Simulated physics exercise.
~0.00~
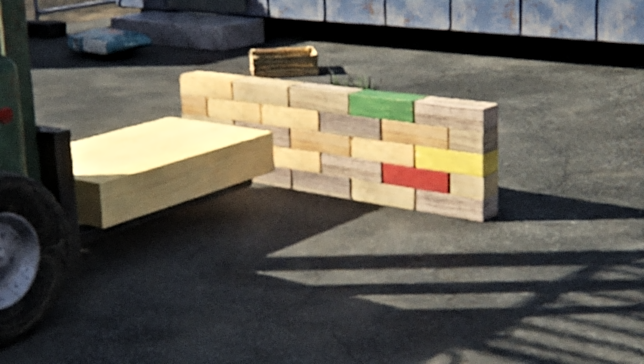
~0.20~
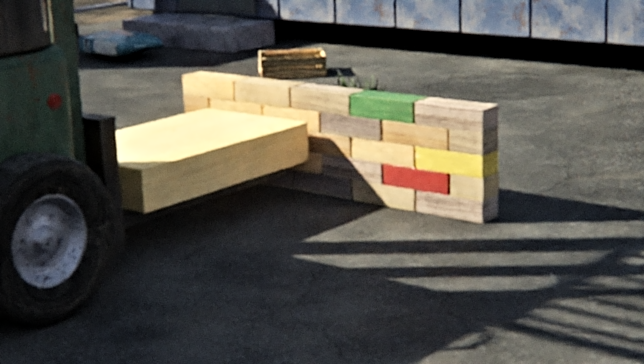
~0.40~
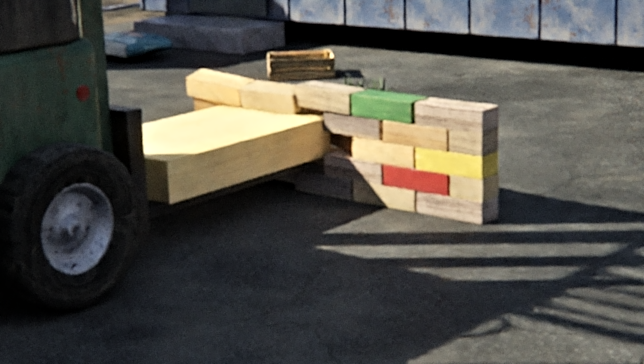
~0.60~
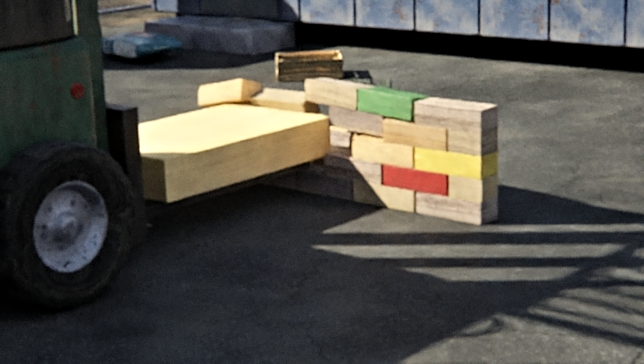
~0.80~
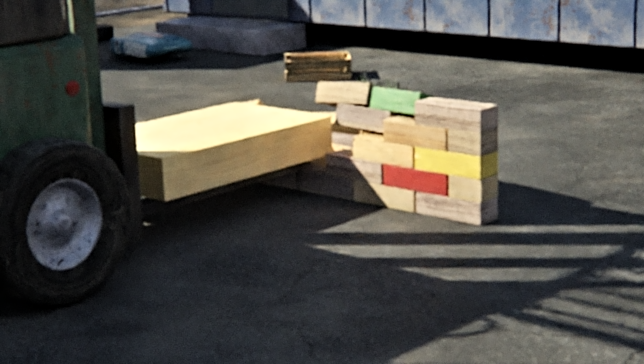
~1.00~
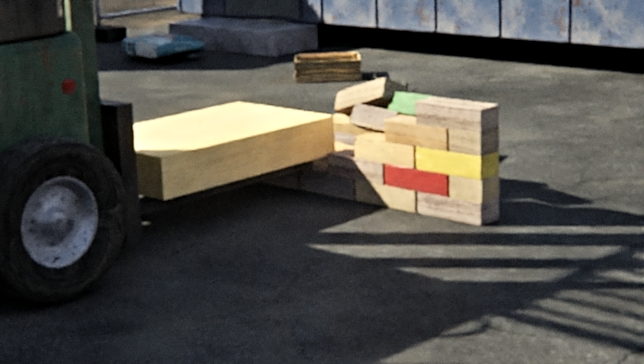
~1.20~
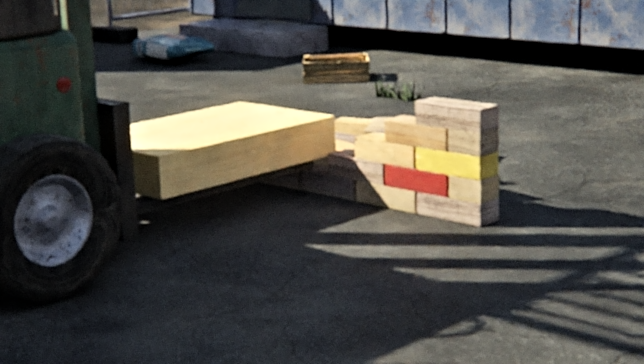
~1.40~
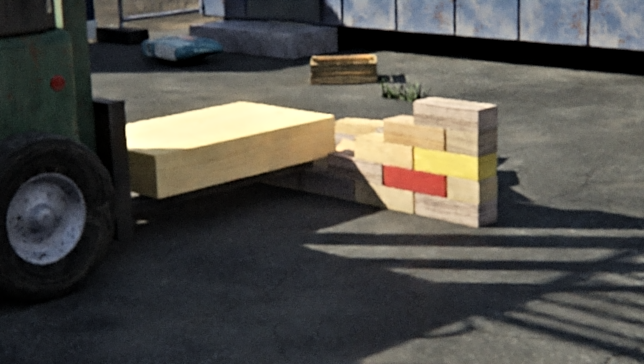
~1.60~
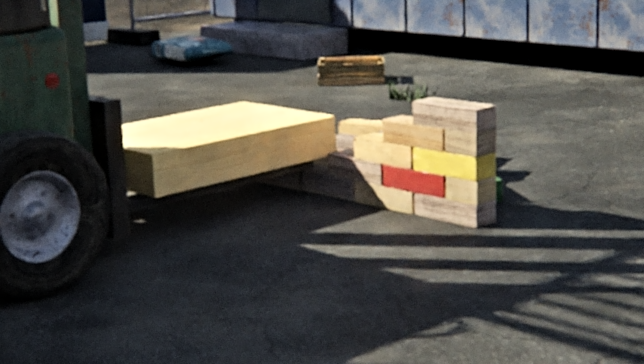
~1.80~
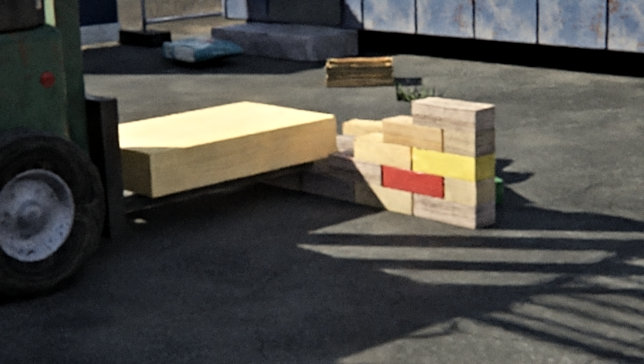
A forklift drives its load into a block wall, toppling the left and upper blocks.
